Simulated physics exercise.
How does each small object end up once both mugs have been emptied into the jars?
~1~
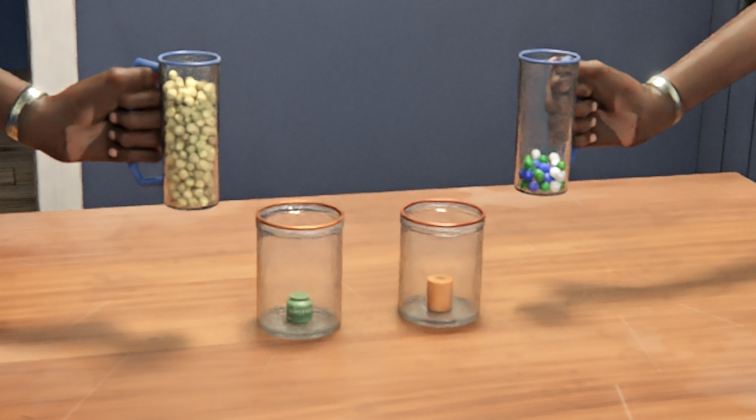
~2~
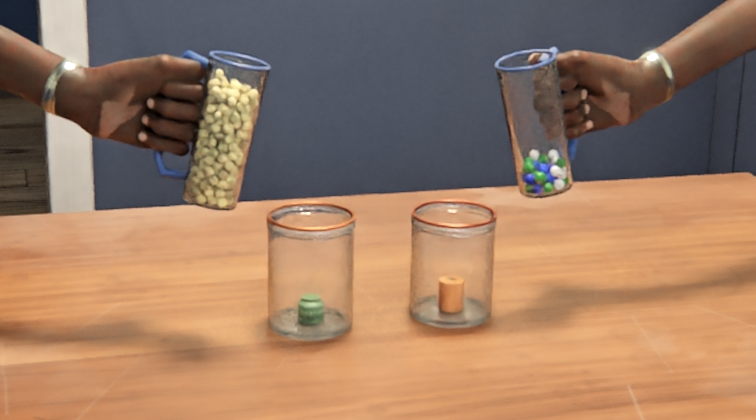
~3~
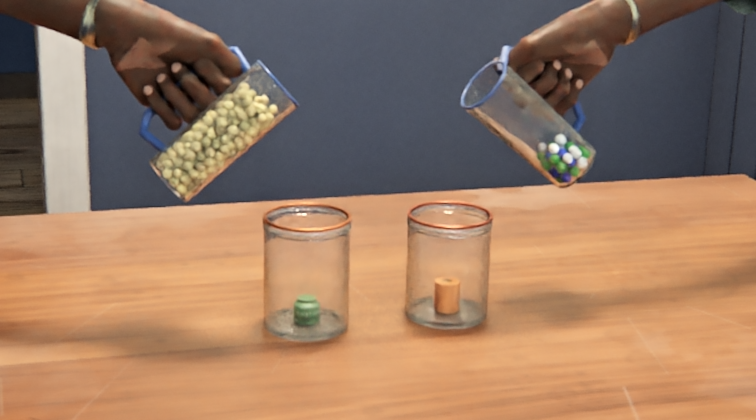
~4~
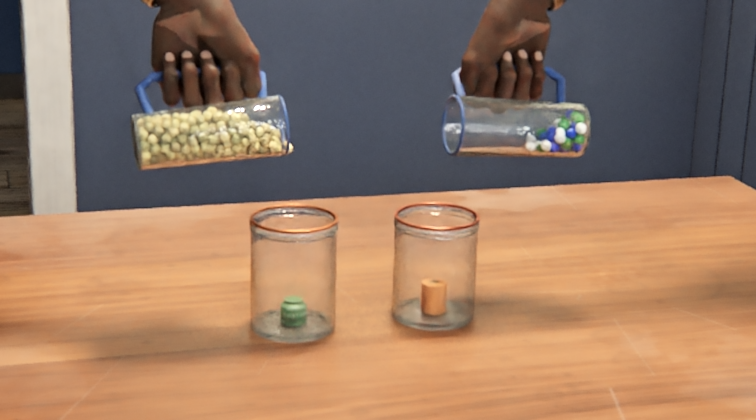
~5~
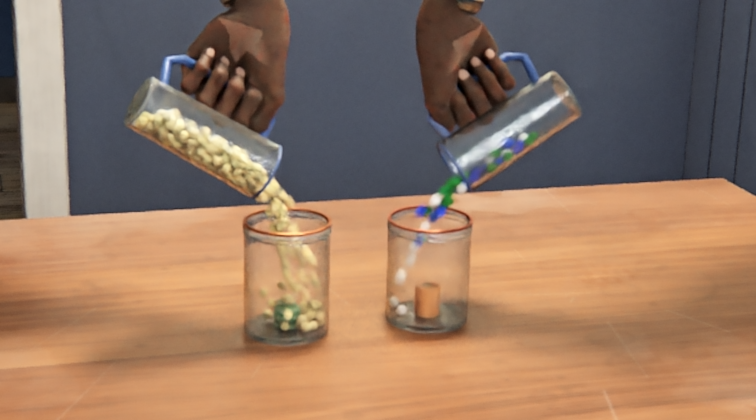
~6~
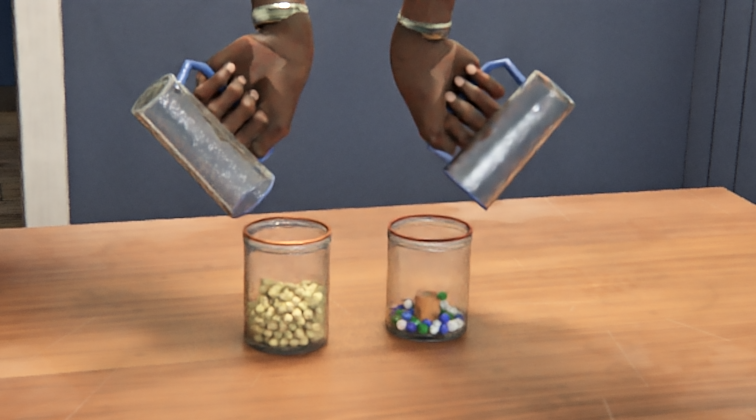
The green object in the left jar is buried under the yellow pieces, while the orange one in the right jar still sticks out above the beads.
